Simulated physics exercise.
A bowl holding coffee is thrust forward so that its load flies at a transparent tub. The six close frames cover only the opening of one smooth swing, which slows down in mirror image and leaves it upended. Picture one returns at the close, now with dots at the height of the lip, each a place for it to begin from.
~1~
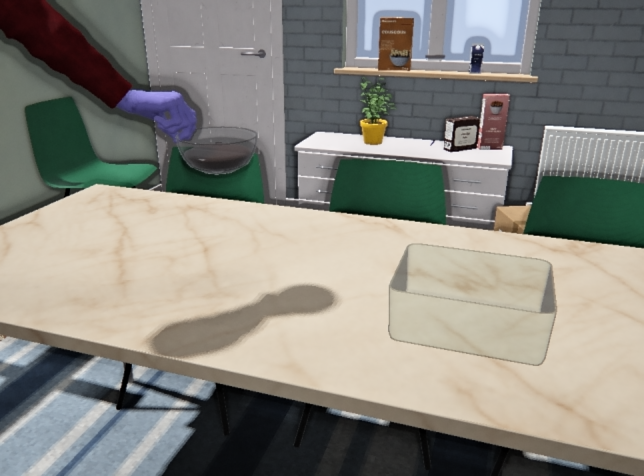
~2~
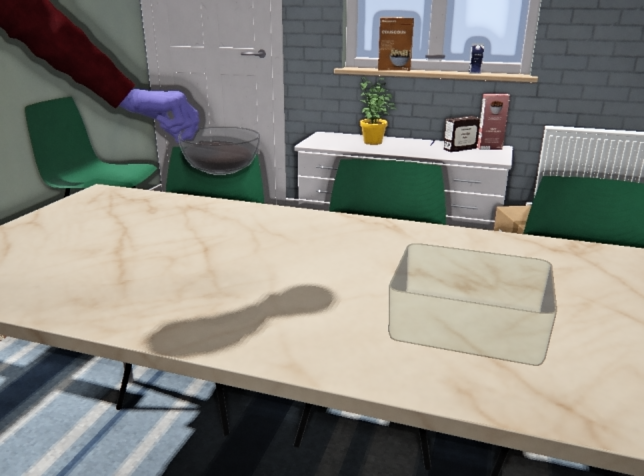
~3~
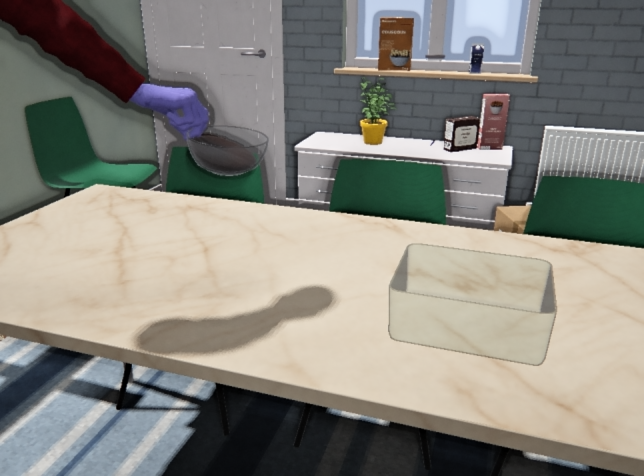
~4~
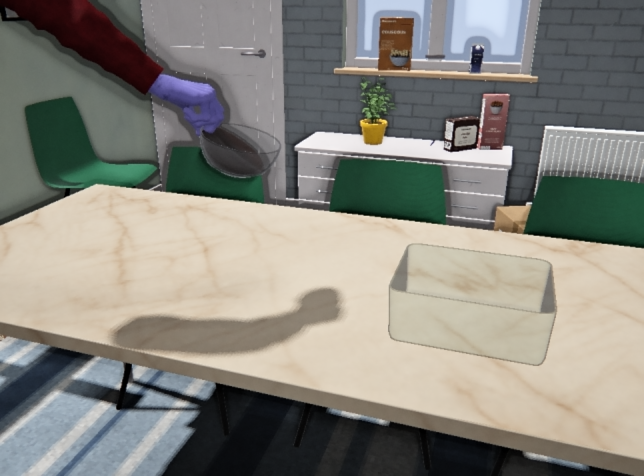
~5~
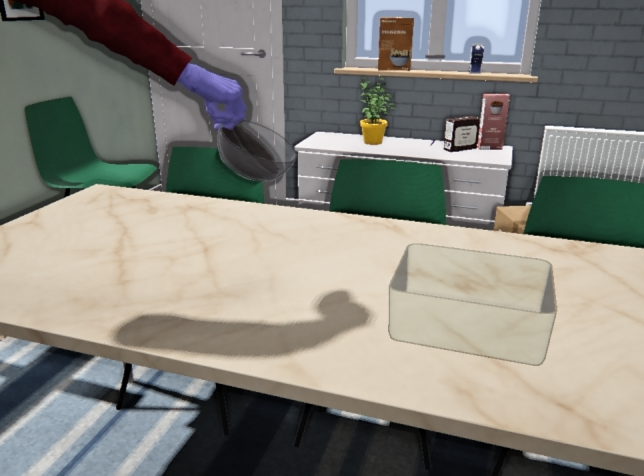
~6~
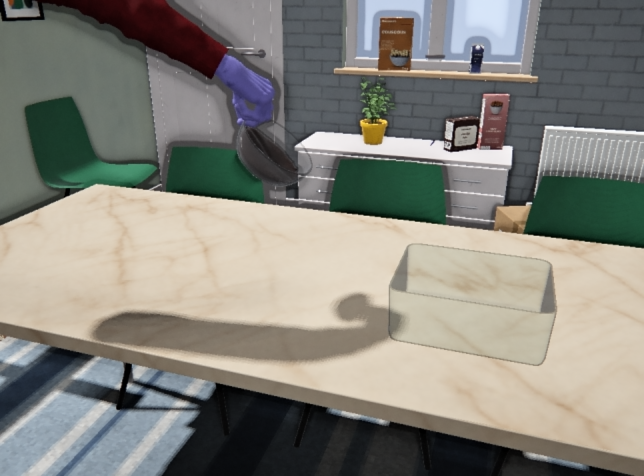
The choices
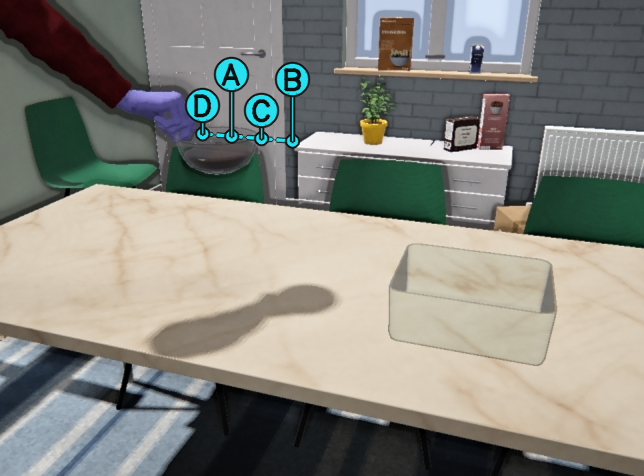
A dining room with a grey brick wall and a white door is seen from slightly above a long, pale marbled table, and the camera stays still. A clear rectangular tub stands on the table at right, with green chairs, a white cabinet and a yellow-potted plant behind. At upper left, a purple-gloved hand in a dark red sleeve carries a transparent bowl of dark coffee rightward, tilting it steadily more steeply.
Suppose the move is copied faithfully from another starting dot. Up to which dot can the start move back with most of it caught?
Go for A.
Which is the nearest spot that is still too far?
It is D.
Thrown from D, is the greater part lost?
Yes.
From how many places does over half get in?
Three.
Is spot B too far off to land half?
No.
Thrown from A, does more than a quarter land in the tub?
Yes, clearly.
On the marked copy, A at (231, 136); B at (292, 141); C at (261, 138); D at (202, 133).
If A is chosen, about 62 % lands in the tub, 18 % falls short and 20 % goes beside or beyond.
If B is chosen, about 88 % lands in the tub, 9 % falls short and 3 % goes beside or beyond.
If C is chosen, about 70 % lands in the tub, 6 % falls short and 23 % goes beside or beyond.
If D is chosen, about 17 % lands in the tub, 77 % falls short and 7 % goes beside or beyond.
